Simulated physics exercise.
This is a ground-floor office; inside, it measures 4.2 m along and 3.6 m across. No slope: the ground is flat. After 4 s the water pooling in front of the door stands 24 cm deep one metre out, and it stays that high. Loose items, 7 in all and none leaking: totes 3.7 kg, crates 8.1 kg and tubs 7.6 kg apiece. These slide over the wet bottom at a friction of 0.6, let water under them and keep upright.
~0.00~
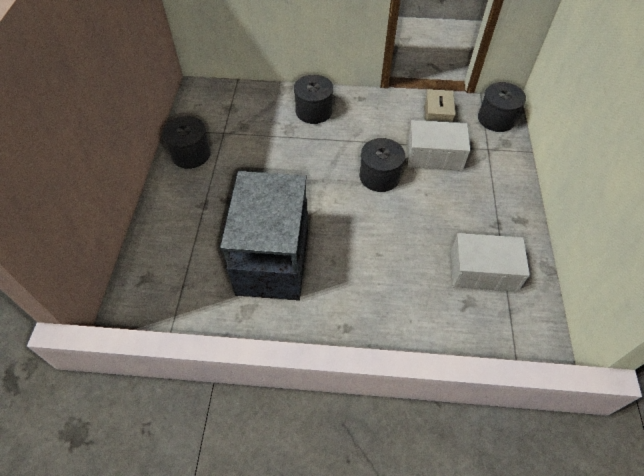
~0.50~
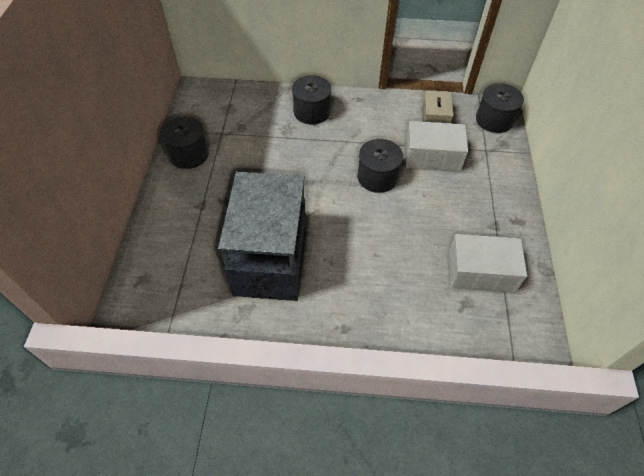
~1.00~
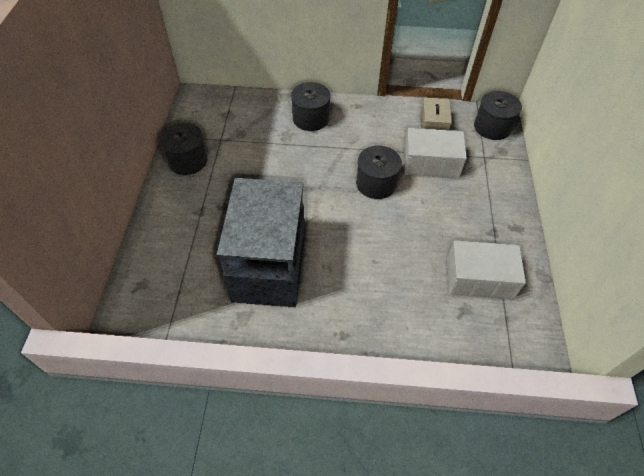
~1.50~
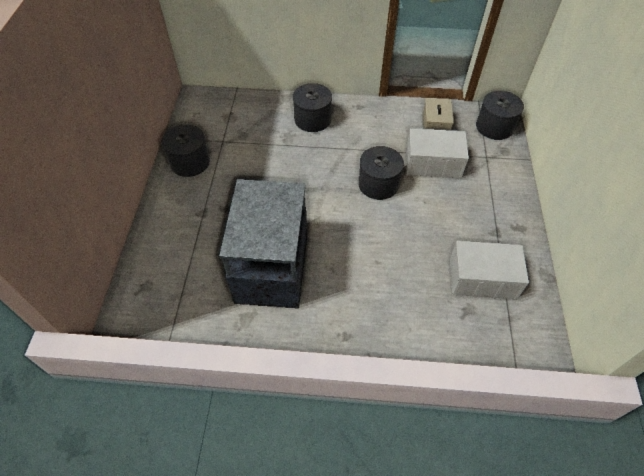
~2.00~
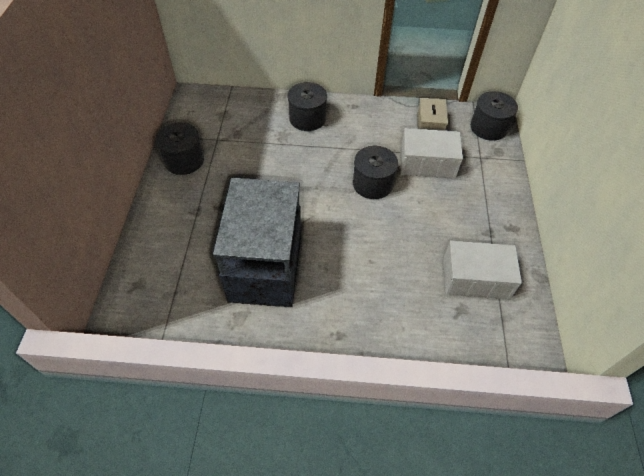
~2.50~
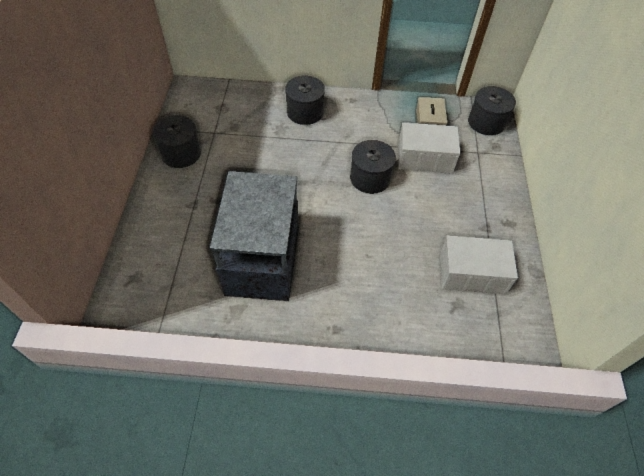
In a small walled room, water spreads outside, then enters through the doorway around a small box.
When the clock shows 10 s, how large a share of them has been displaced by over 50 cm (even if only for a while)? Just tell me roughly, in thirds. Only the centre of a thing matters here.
Roughly one to two thirds.
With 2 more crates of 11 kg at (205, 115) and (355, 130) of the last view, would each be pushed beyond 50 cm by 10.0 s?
One by one: Below; above.
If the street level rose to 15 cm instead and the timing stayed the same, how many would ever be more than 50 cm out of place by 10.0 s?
4.
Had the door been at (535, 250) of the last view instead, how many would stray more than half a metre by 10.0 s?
Then 4.
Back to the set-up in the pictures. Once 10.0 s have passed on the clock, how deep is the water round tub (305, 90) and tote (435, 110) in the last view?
First roughly 2 cm, second roughly 13 cm.
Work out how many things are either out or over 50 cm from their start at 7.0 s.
Tally at that time: 4.
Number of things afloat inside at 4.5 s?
Total: 1.
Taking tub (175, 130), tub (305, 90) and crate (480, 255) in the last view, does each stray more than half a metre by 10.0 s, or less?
In turn: Below the mark, below the mark, above the mark.
After 3.5 s 0 of 7 are over 50 cm from their spots; 1 afloat.
After 4.5 s 3 of 7 are over 50 cm from their spots; 1 afloat.
After 7.0 s 4 of 7 are over 50 cm from their spots; 4 afloat.
After 10.0 s 4 of 7 are over 50 cm from their spots, and 4 have been at some point; 5 afloat.
